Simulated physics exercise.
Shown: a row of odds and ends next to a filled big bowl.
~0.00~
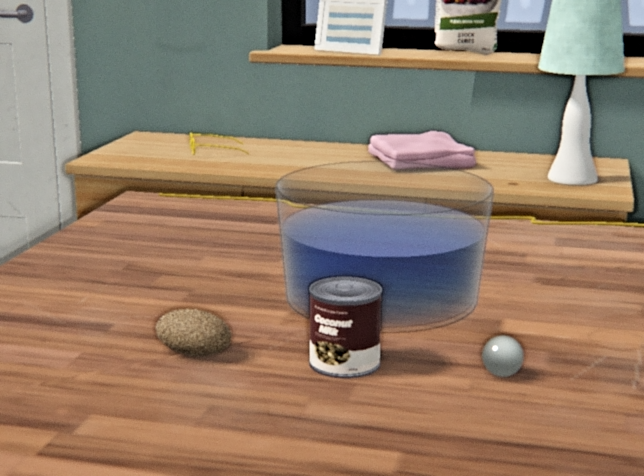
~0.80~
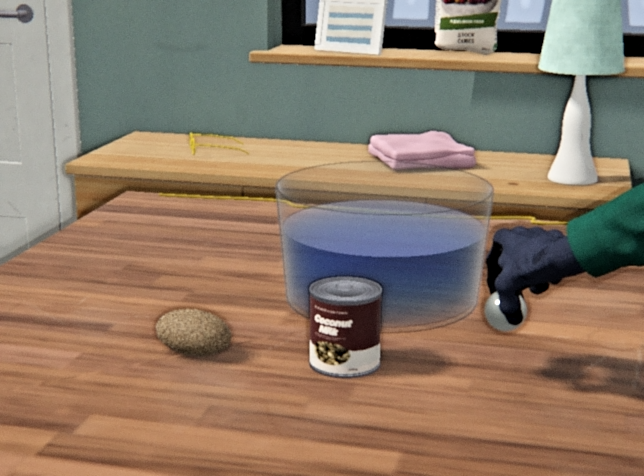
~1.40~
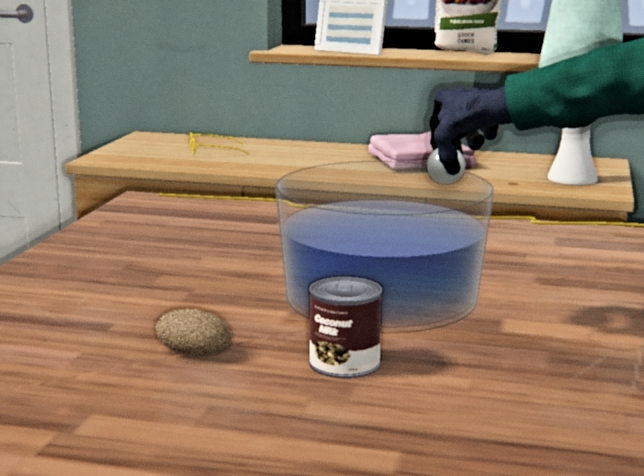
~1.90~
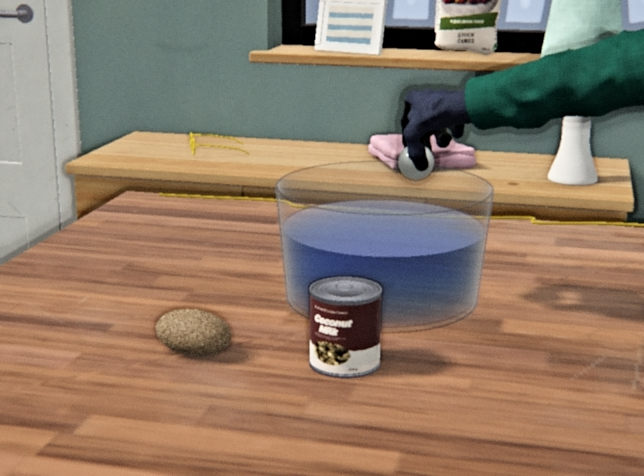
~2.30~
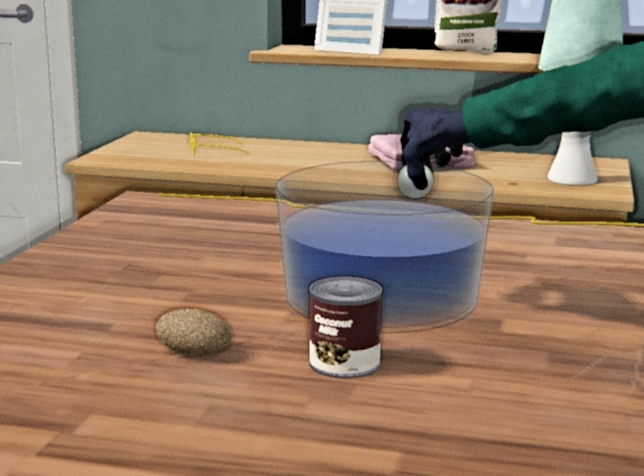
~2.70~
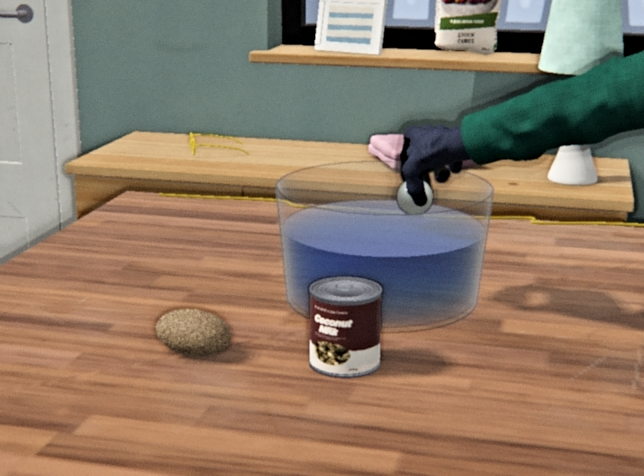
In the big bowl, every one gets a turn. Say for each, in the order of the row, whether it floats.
The left one goes under, the middle one goes under and the right one goes under.
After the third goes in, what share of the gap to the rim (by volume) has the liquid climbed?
By my reckoning, 22 percent.
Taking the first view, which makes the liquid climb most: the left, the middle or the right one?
It has to be the central piece.
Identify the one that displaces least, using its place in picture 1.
The rightmost one.
After 4.0 s, the steel ball drops to the bottom.
After 8.0 s, the tin of food drops to the bottom.
After 12.0 s, the stone drops to the bottom; afloat, none of them.
